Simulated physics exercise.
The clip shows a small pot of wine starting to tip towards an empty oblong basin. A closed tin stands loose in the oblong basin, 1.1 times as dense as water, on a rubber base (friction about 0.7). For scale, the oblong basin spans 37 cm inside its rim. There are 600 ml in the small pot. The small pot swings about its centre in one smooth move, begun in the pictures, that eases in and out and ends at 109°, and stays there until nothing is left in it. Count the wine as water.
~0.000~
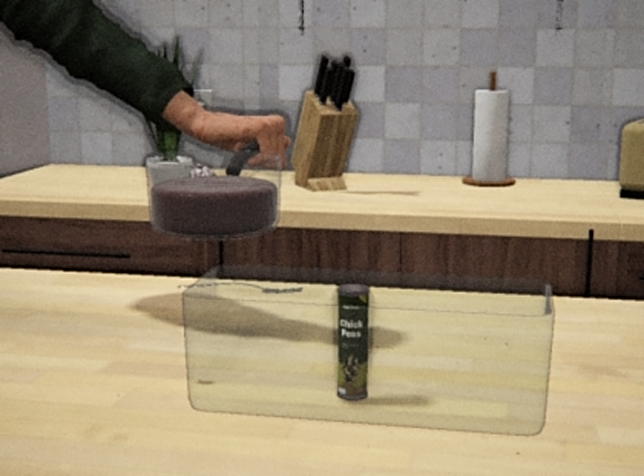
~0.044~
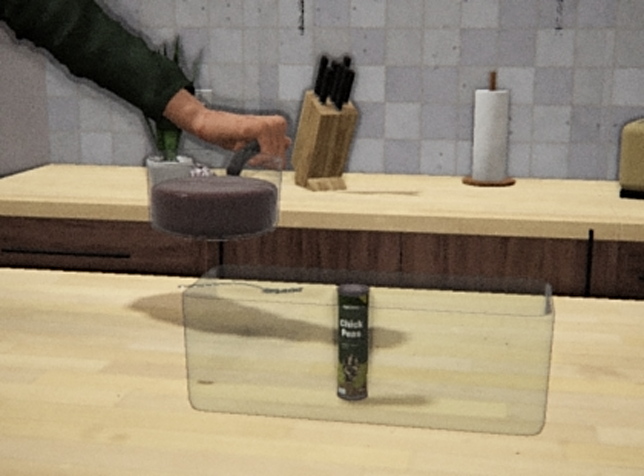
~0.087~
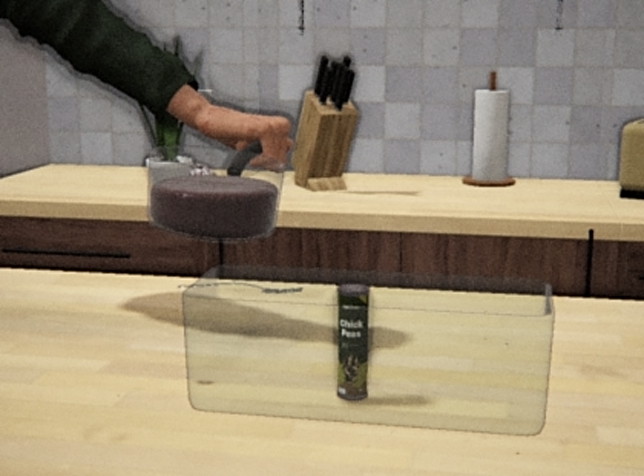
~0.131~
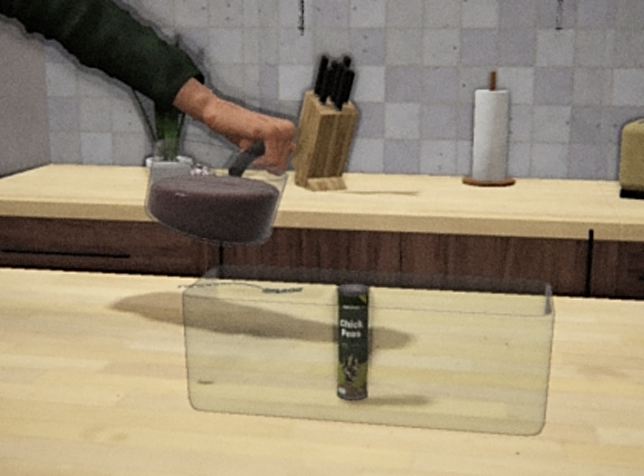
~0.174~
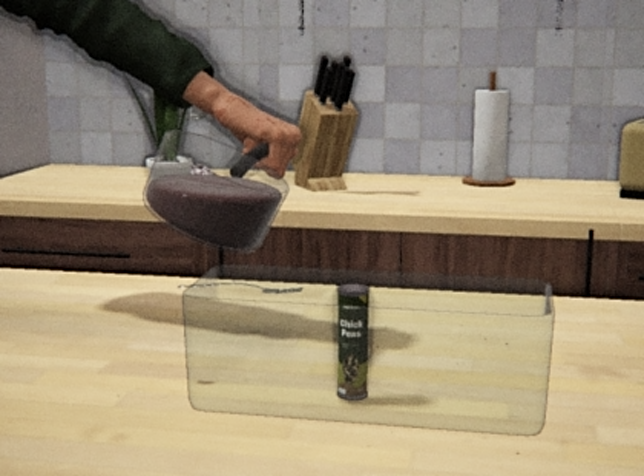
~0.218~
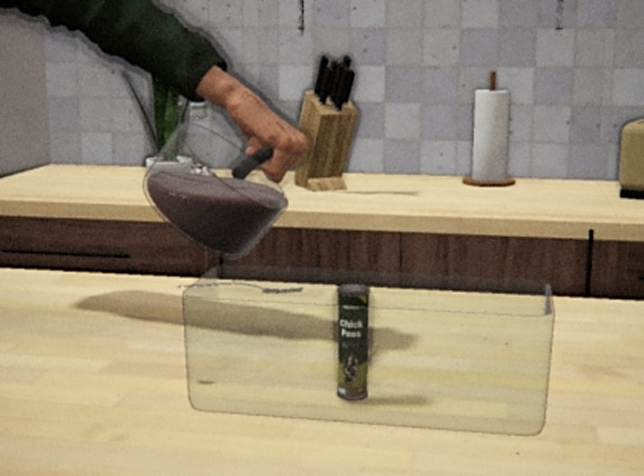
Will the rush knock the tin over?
The tin remains upright.
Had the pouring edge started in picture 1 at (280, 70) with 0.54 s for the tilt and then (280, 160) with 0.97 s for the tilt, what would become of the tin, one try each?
First it topples; then it stays up.
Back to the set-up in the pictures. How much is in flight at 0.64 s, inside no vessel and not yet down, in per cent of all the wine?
Near 3 in a hundred.
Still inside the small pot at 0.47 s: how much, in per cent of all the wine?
Near 22 in a hundred.
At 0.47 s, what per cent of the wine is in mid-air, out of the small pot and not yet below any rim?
Some 26 per cent.
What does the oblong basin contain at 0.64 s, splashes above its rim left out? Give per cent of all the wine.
Some 92 per cent.
By 0.47 s the tilt is 104° and 23 per cent is still to pour; the tin stands where it began.
By 0.64 s the tilt is 109° and 5 per cent is still to pour; the tin stands where it began.
By 0.83 s the tilt is 109° and 0 per cent is still to pour; the tin stands where it began.
By 1.04 s the tilt is 109° and 0 per cent is still to pour; the tin stands where it began.
At rest the tin stands where it began.
